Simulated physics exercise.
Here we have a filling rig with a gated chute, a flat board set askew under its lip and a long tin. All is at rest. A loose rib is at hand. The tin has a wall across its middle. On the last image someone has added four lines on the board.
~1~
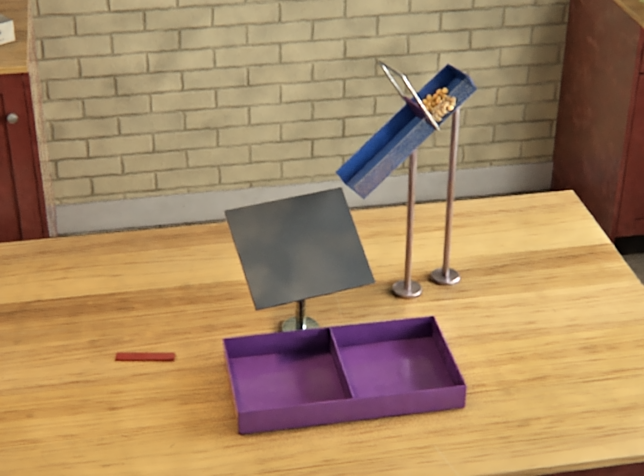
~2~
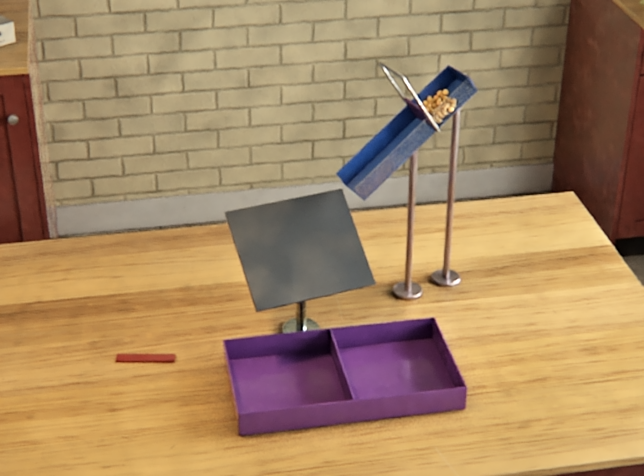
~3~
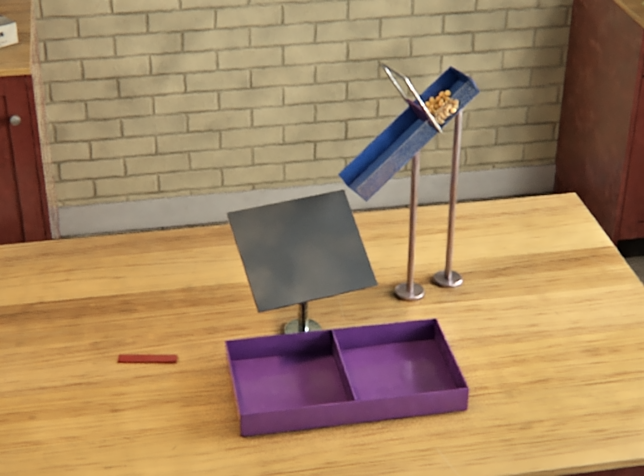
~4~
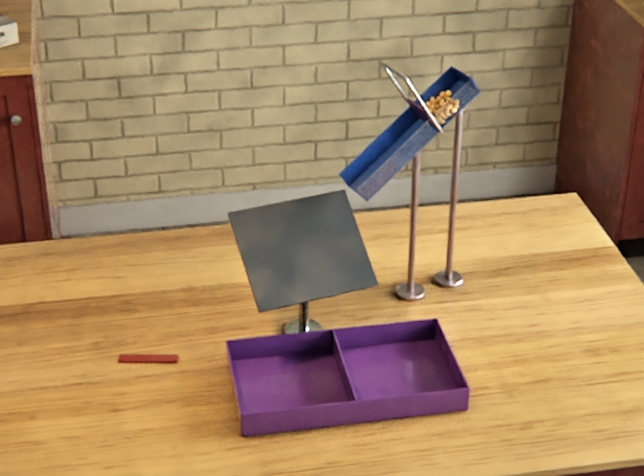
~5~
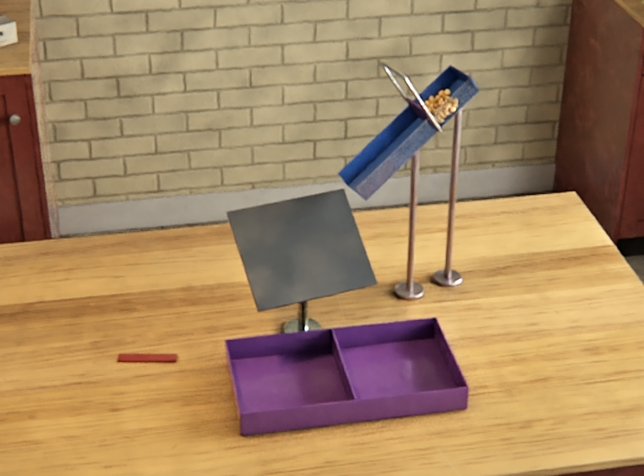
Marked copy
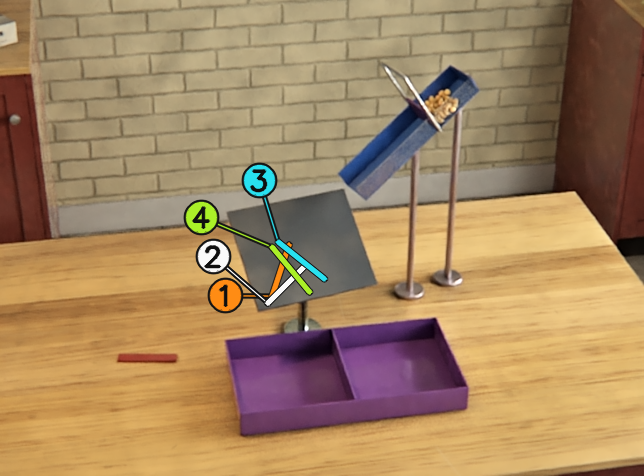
The clip opens on a wooden table with a tilted blue chute on two metal posts, small tan pieces bunched behind its gate. Below are a slanted dark board and a divided purple tray, with a red strip to the left. Apart from a barely noticeable shift in the view, nothing moves throughout.
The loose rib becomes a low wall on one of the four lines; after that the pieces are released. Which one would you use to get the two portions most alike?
The answer is line 4.
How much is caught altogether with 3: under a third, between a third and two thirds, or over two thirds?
It is over two thirds.
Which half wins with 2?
The left half.
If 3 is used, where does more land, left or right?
Right.
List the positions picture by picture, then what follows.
Load behind the gate at (435, 105), dried chickpeas; lip of the chute at (354, 192), sloping gently, in the first picture.
Middle of the board at (301, 248), tilted fairly steeply; middle of its low edge at (318, 298); of its high edge at (284, 200), in the second picture.
Front corners of the tin at (241, 414) and (468, 388); front end of its middle wall at (356, 401); gate still shut at (418, 108), in the third picture.
Middle of the load at (438, 107); lip at (358, 194), in the fourth picture.
Middle of the load at (437, 106); lip at (357, 193), in the fifth picture.
On the marked copy, line 1 from (289, 244) to (272, 296); line 2 from (306, 264) to (267, 303); line 3 from (278, 242) to (324, 278); line 4 from (272, 247) to (309, 292).
With 1, of what is caught, nearly all in the left half, a small part in the right.
With 2, of what is caught, most in the left half, a small part in the right.
With 3, of what is caught, a small part in the left half, most in the right.
With 4, of what is caught, about half in the left half, about half in the right.
